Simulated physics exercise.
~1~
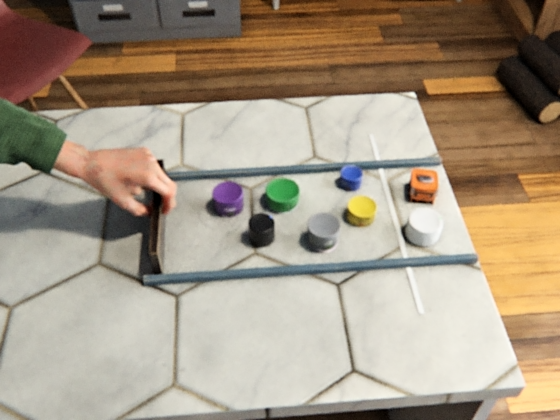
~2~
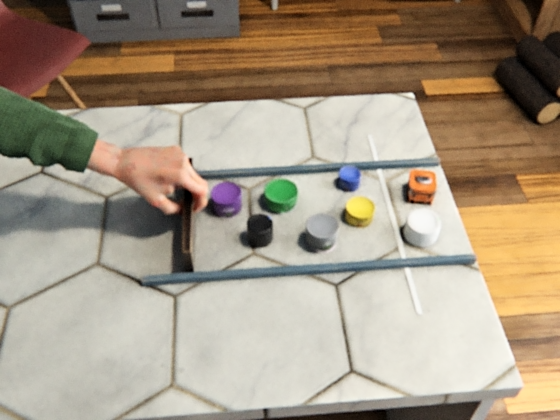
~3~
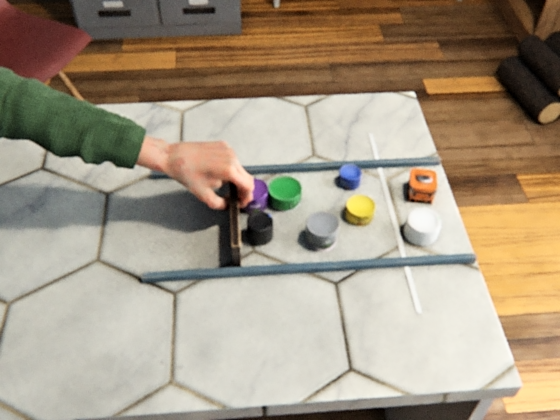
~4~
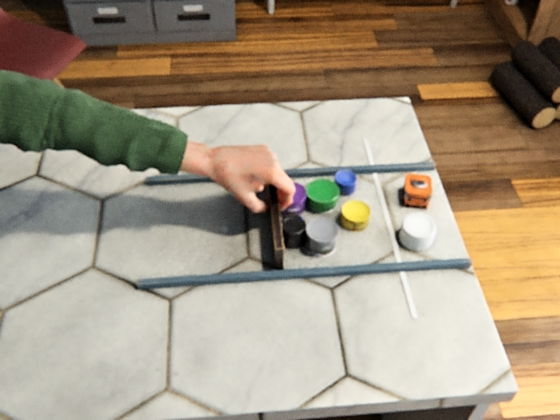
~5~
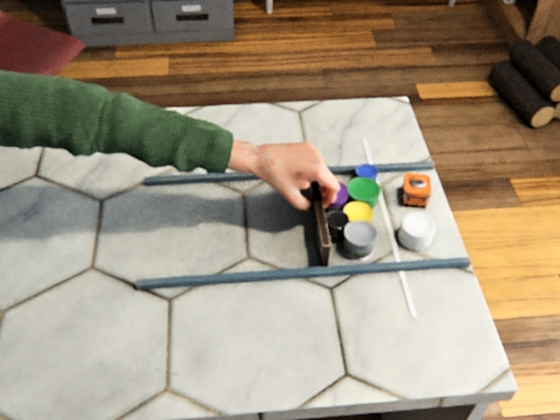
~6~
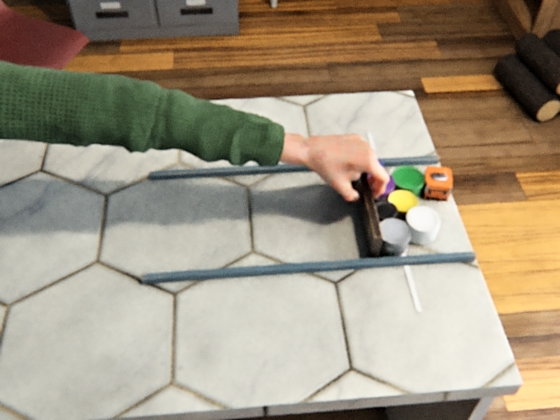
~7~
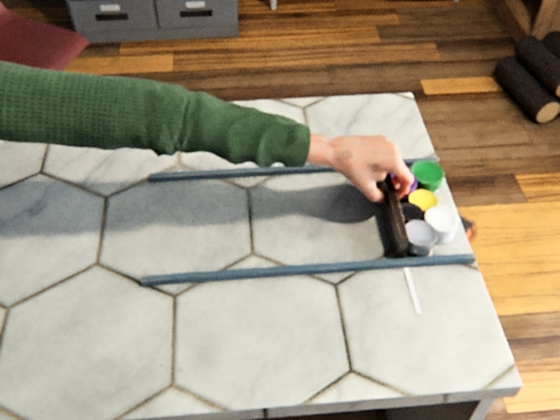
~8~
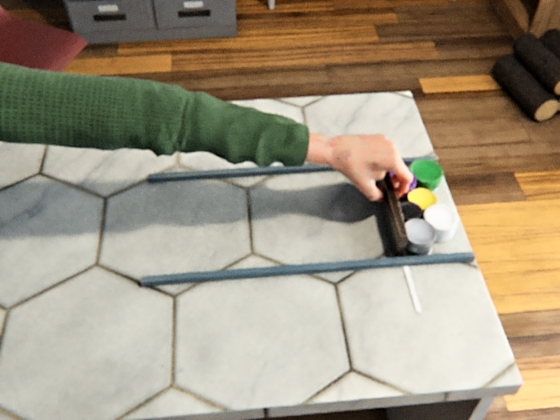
On a pale tiled tabletop, a hand in a green sleeve slid a dark upright board rightward between two rails, gathering small colorful tubs and lids ahead of it until the orange case tipped off the far edge and the rest stayed crowded there.
